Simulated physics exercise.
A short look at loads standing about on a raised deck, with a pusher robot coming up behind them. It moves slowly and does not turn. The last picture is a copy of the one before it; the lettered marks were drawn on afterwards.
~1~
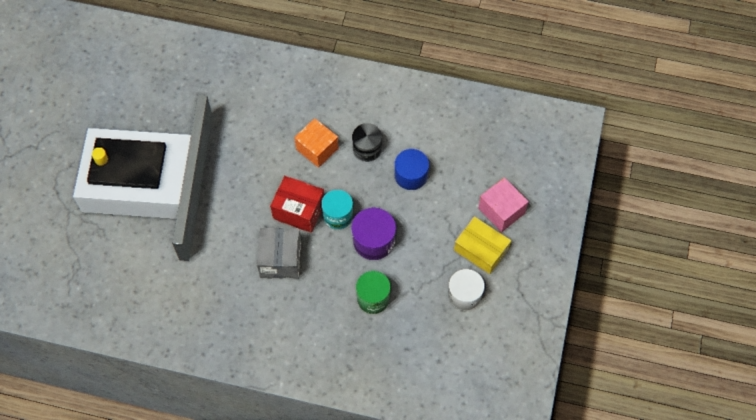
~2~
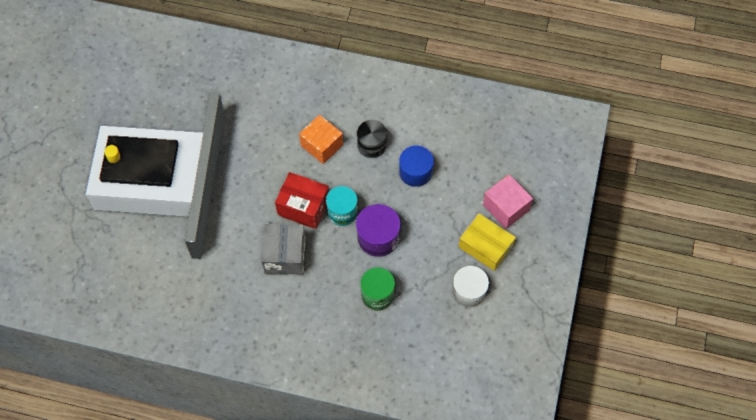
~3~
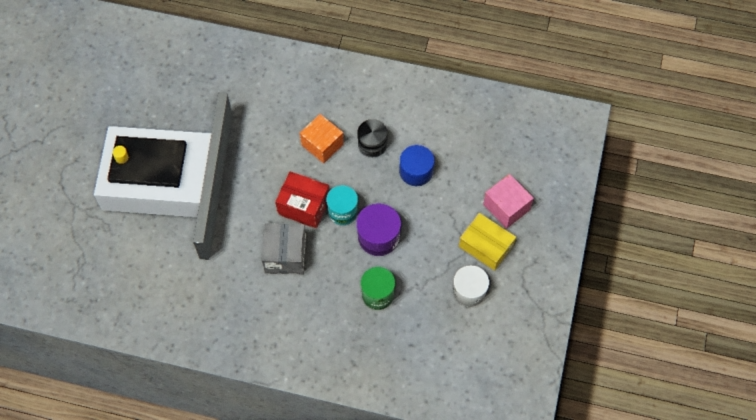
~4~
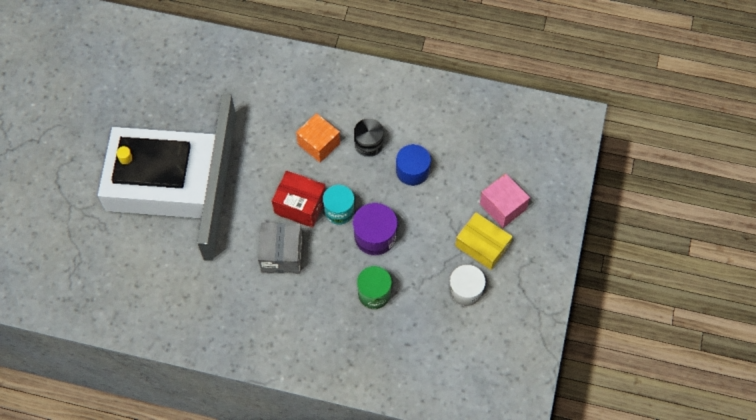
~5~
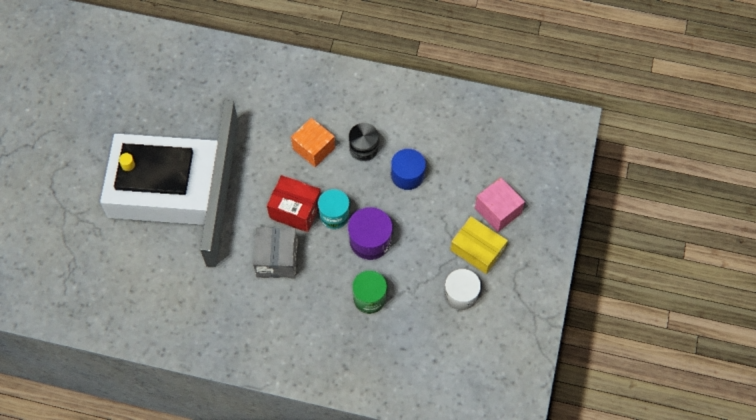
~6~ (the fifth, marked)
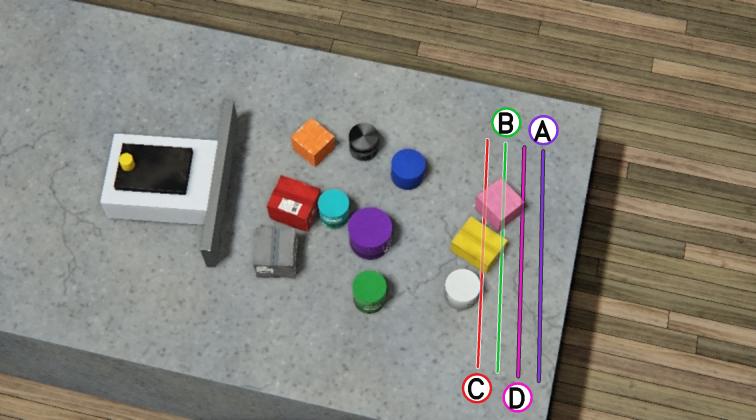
A white robot with a wide grey plate on its front crept slowly to the right across a grey deck, drawing a little closer to a cluster of colourful boxes and round containers that stayed put.
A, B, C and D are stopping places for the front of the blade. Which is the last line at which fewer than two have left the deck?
The farthest such stop is B.
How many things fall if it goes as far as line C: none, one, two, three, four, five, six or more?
In all, none.
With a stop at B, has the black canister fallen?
By then, no.
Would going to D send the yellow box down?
By then, yes.
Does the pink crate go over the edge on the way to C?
No.
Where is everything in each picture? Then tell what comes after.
The first frame shows black canister (367, 143); pink crate (503, 205); purple pail (374, 235).
The second frame shows robot (144, 161); red parcel (303, 201).
The third frame shows robot (152, 161); blue canister (417, 166).
The fourth frame shows robot (157, 162); grey parcel (280, 248).
The fifth frame shows robot (159, 169); green pail (370, 293); turquoise pail (334, 210); black canister (364, 142).
On the marked copy, A at (541, 261); B at (502, 252); C at (483, 248); D at (521, 257).
Following B. Soon after the start, robot (258, 190); black canister (377, 143); orange crate (347, 144).
Later, robot (359, 212); yellow box (508, 243); pink crate (508, 200).
In the end, robot (441, 230); white pail (559, 321); purple pail (564, 283); none fallen.
As for the rest, A drops four; C is within the limit but short; D drops three.
